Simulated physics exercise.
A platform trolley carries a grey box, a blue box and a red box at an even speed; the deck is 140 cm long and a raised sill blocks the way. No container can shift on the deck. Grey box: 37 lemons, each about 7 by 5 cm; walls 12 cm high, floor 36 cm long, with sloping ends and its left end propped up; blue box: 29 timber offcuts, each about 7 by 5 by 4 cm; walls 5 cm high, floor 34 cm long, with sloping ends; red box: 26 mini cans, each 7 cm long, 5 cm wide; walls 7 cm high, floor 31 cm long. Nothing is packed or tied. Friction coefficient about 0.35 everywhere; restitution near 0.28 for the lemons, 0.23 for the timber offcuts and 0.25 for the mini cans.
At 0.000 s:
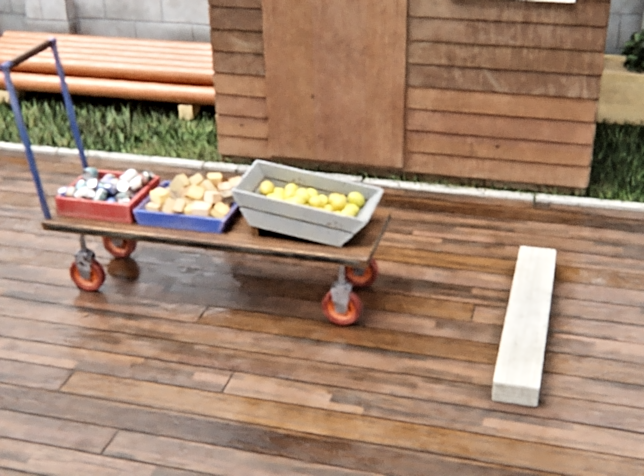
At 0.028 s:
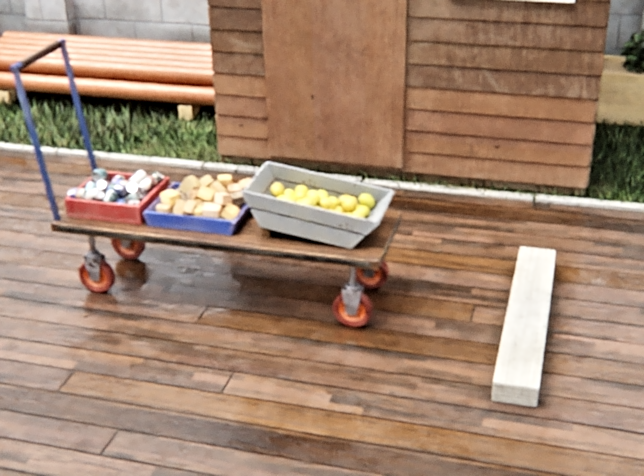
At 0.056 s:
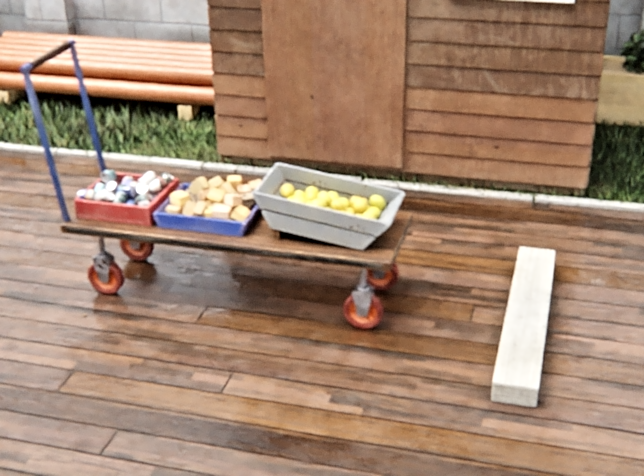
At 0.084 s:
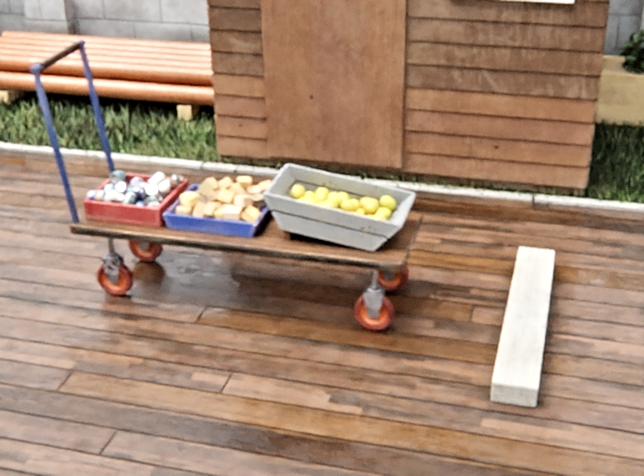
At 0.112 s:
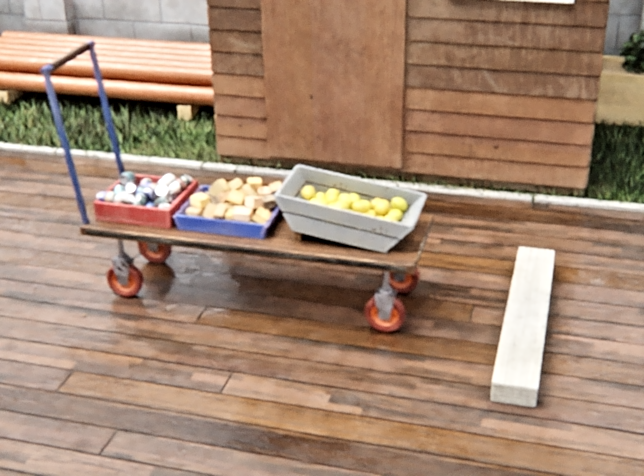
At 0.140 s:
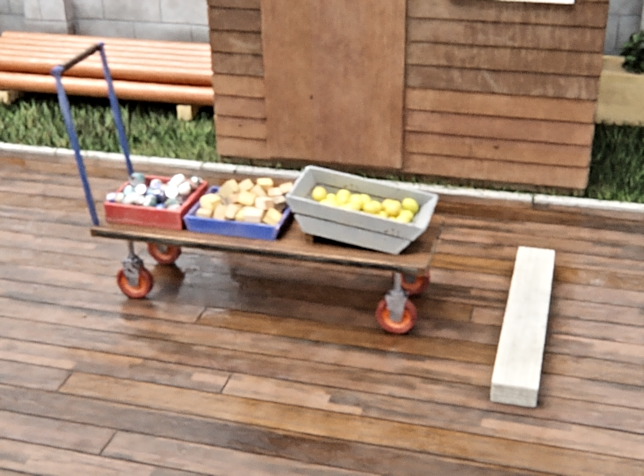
A flat trolley with a blue handle and orange wheels stands on a wet-looking wooden deck, seen from slightly above by a still camera, with a plank-walled shed, grass and an orange bench behind. It carries a red box of small cans at left, a blue box of wooden pieces and a grey box of yellow balls, while a pale beam lies at right. The trolley rolls slowly and steadily rightward, its load keeping its place.
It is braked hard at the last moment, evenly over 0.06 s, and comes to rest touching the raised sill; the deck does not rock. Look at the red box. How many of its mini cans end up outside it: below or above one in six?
The red box loses under a sixth of its mini cans.
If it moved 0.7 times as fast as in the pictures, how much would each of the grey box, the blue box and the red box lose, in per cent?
Then grey box 0, blue box 20, red box 10 per cent.
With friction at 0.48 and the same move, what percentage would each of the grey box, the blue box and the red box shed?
Then grey box 0, blue box 20, red box 0 per cent.
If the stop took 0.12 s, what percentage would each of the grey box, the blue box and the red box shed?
In that case grey box 0, blue box 20, red box 10 per cent.
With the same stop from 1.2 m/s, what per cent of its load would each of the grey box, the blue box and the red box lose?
Then grey box 0, blue box 20, red box 10 per cent.
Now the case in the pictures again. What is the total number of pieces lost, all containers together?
About 8.
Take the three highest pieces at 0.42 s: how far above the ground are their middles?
About 48 cm.
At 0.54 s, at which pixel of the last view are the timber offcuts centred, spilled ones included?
Near (340, 219).
After 0.32 s, it begins to slow.
After 0.42 s, the grey box has all 37, the blue box is down by 3 of 29 and the red box is down by 1 of 26.
After 0.54 s, the grey box has all 37, the blue box is down by 6 of 29 and the red box is down by 2 of 26.
After 0.77 s, the grey box has all 37, the blue box is down by 7 of 29 and the red box is down by 2 of 26.
Outcome (at 1.27 s), the grey box has all 37, the blue box is down by 7 of 29 and the red box is down by 2 of 26. Asked share, 2 of 26, 8 per cent.
